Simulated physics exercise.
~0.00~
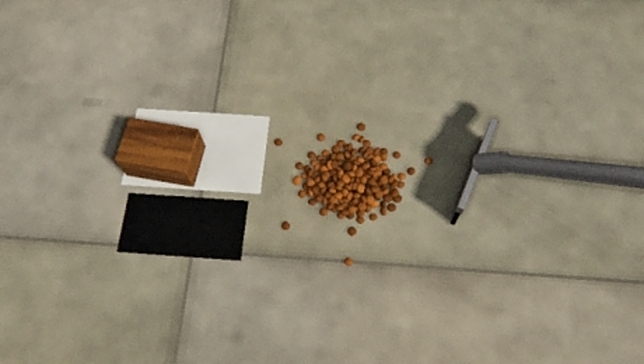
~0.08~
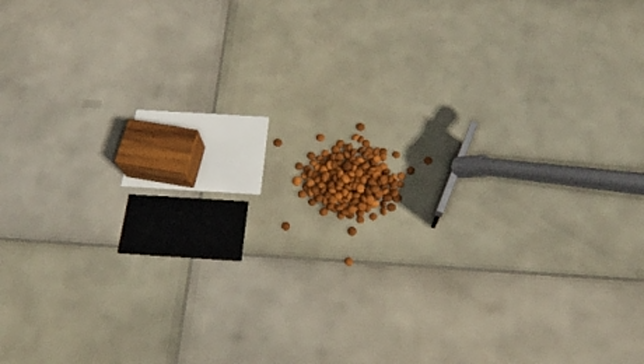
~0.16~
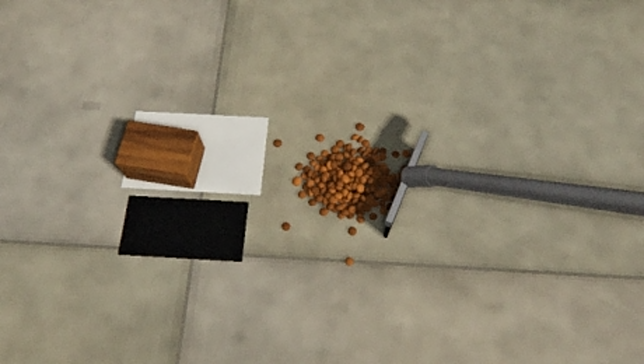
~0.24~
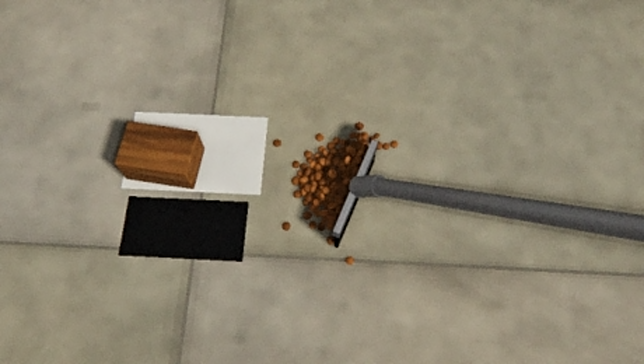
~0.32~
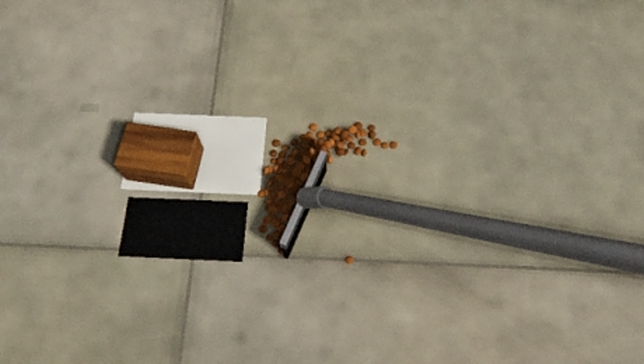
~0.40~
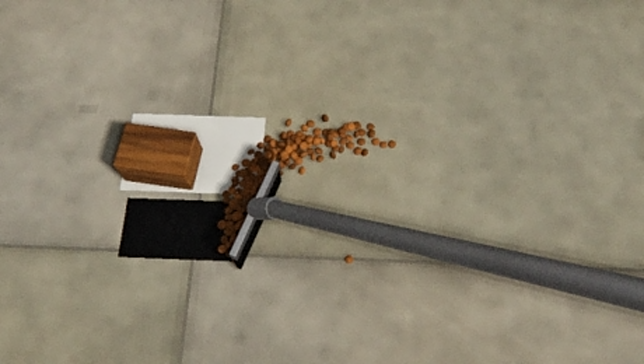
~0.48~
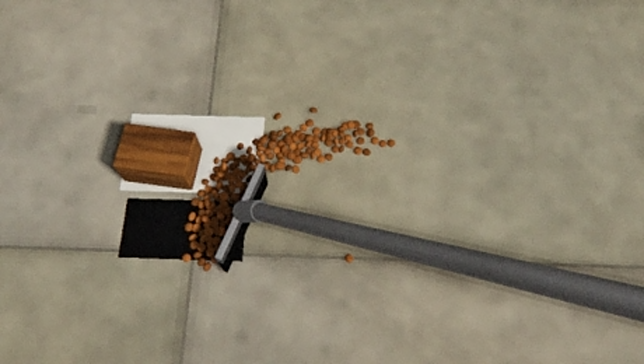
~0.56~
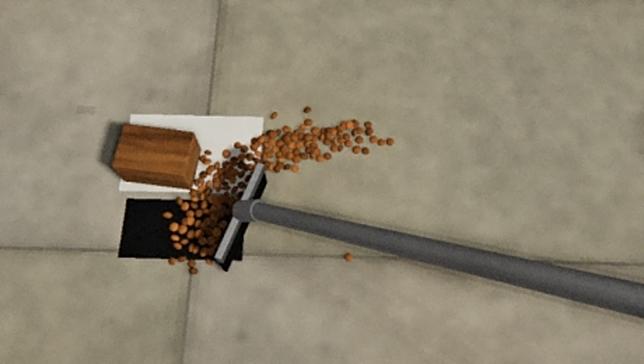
A squeegee pushing a pile of small brown pellets left, some trailing off behind, then stopping with pellets across black and white mats.
